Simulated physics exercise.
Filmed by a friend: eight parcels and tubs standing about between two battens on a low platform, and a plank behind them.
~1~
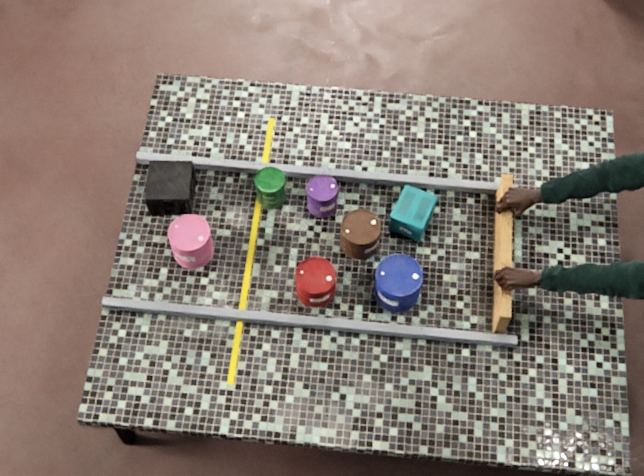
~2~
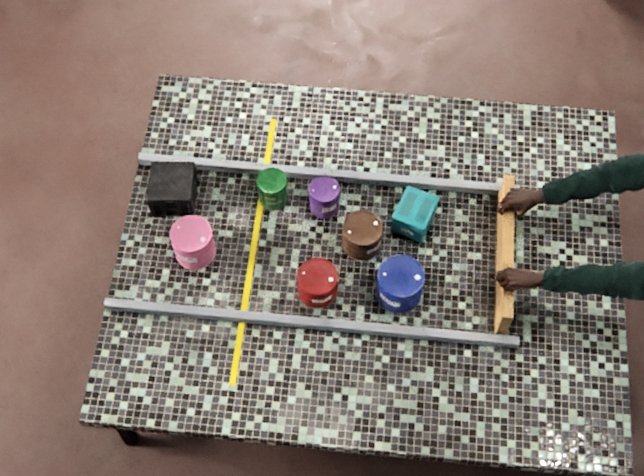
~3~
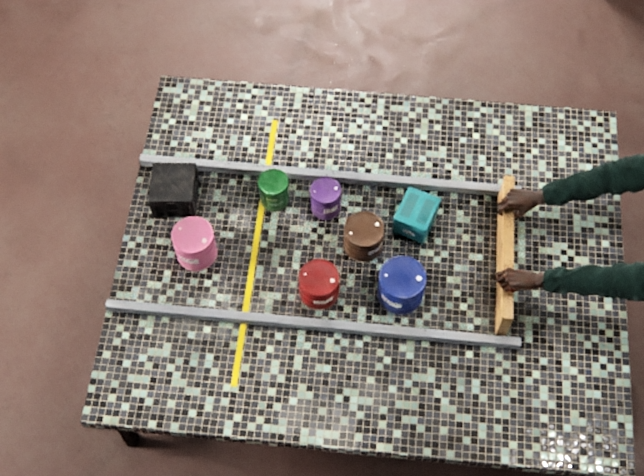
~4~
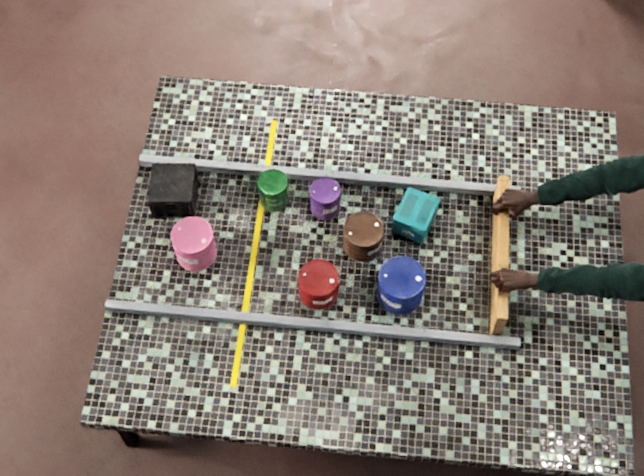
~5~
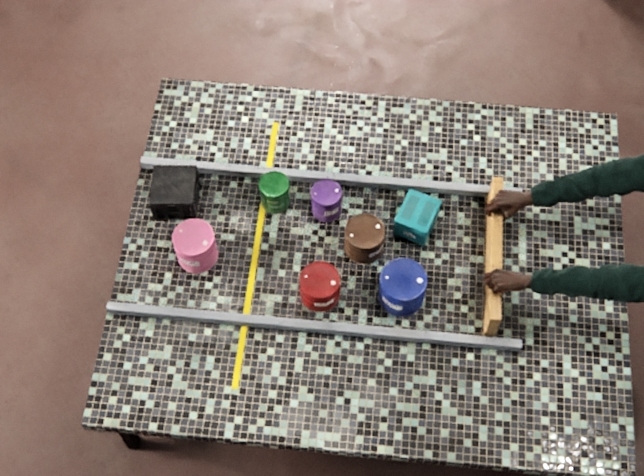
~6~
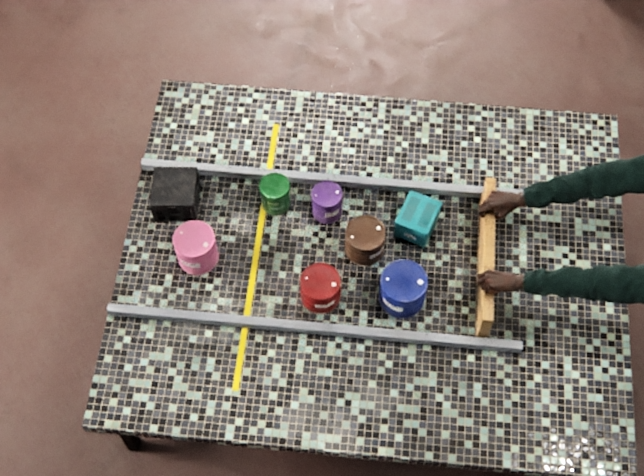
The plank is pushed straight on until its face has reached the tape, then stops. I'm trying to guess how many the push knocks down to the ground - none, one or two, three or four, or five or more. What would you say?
I would say none.
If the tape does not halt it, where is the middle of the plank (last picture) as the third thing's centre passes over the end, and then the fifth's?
(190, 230), then (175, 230).
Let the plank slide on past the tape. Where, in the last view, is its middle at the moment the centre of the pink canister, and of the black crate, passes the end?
Approx. (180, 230) / approx. (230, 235) for the other.
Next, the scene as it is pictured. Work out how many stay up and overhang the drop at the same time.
The total would be 1.
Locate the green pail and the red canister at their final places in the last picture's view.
First object about (188, 182); second object about (185, 289).
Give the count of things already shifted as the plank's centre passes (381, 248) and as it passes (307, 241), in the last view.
4 and 6.
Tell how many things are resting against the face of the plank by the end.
3 of them.
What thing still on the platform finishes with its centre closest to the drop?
The black crate, it is.
Early on, none off yet; black crate at rest near (176, 194); pink canister at rest near (196, 248); green pail at rest near (275, 195).
A while later, none off yet; black crate at rest near (176, 194); pink canister at rest near (196, 248); green pail travelled a little near (258, 192).
Finally, the number that fall off is zero.
